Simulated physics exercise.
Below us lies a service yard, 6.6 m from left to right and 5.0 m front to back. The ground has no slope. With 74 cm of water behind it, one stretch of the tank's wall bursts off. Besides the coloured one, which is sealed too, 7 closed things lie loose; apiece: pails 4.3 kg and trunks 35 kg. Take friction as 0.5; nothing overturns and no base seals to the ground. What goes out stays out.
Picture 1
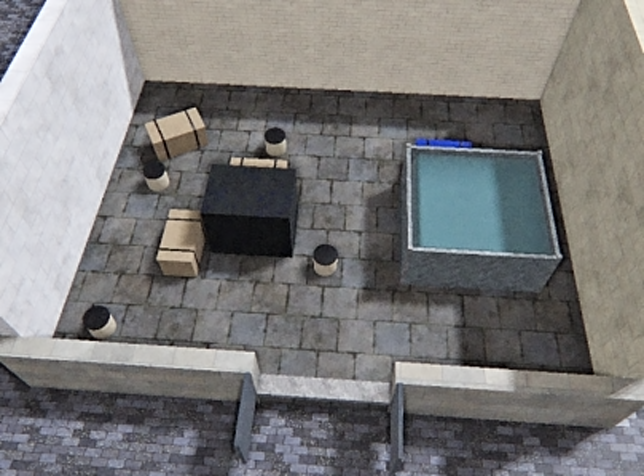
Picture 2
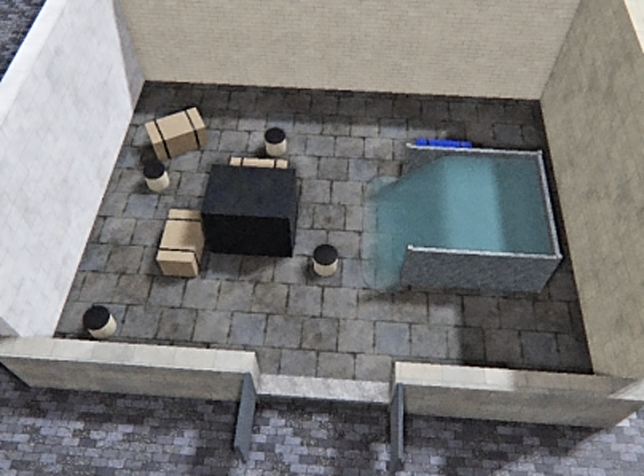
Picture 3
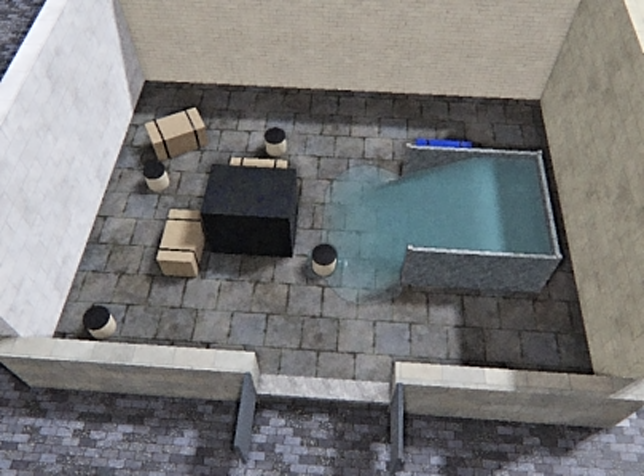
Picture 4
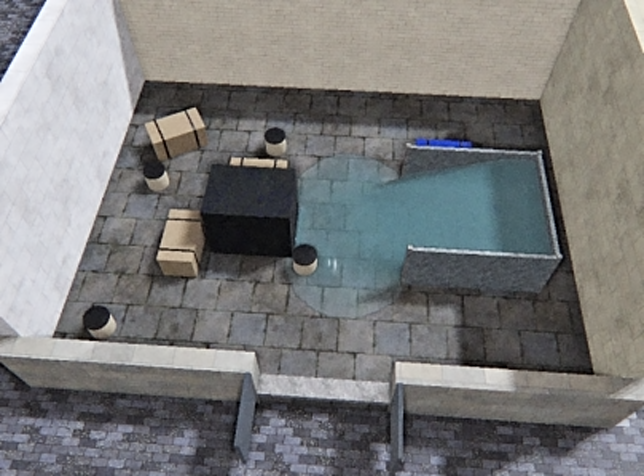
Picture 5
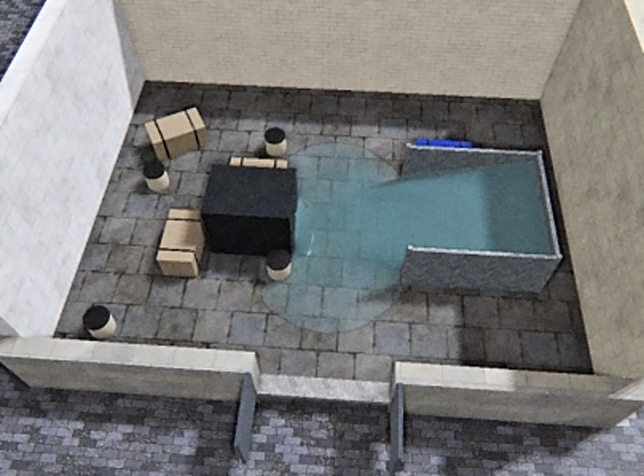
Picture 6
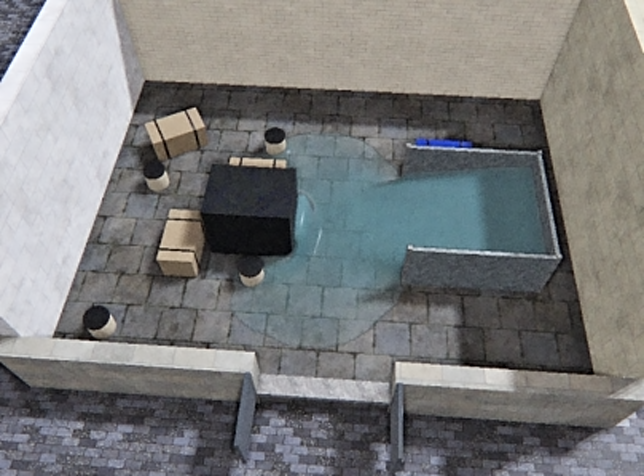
In the video, the left side of a water tank in a walled yard bursts off, and water spreads leftward across the paving to a dark block, pushing one pail left while the other pails and trunks stay put.
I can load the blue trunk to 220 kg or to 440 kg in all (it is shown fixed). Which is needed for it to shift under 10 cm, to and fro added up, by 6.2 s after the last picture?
I expect that the lower weight is enough.
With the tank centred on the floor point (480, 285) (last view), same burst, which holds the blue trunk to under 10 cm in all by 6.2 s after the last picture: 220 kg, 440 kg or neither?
In that case the lower weight is enough.
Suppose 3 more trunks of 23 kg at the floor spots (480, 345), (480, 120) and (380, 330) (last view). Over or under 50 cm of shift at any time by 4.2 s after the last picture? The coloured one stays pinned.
In that order: Under, short of it, under.
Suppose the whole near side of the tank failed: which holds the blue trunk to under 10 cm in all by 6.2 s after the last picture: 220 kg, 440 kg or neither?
In that case the smaller load will do.
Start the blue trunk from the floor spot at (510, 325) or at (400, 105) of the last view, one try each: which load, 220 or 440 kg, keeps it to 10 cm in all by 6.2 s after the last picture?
In that order: The smaller is enough; either load holds.
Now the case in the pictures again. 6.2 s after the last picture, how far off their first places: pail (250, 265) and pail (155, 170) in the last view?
In turn: 250 cm, 200 cm.
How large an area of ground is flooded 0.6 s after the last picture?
Roughly 17 m2.
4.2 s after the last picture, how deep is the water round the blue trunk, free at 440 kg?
Roughly 0 cm.
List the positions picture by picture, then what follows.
In the first picture, the blue trunk at (445, 152) rests on the ground; water covers 2.7 m2; 0 of 8 have shifted.
In the second picture, the blue trunk at (445, 152) rests on the ground; 3.7 m2 under water; 0 of 8 have shifted.
In the third picture, the blue trunk at (445, 152), on the bottom; 5.0 m2 under water; 0 of 8 have shifted.
In the fourth picture, the blue trunk at (445, 152), on the bottom; 6.4 m2 under water; 1 of 8 have shifted.
In the fifth picture, the blue trunk at (445, 152) rests on the ground; water covers 7.6 m2; 1 of 8 have shifted.
In the sixth picture, the blue trunk at (445, 152), on the bottom; 9.0 m2 under water; 1 of 8 have shifted.
Then, 0.6 s after the last picture the blue trunk would be 0 cm from its start with 220 kg and 0 cm from its start with 440 kg; 0 cm of water round it then.
Then, 2.3 s after the last picture the blue trunk would be 0 cm from its start with 220 kg and 0 cm from its start with 440 kg; 0 cm of water round it then.
Then, 4.2 s after the last picture the blue trunk would be 0 cm from its start with 220 kg and 0 cm from its start with 440 kg; 0 cm of water round it then.
Then, 6.2 s after the last picture the blue trunk would be 0 cm from its start with 220 kg and 0 cm from its start with 440 kg; 3 cm of water round it then.
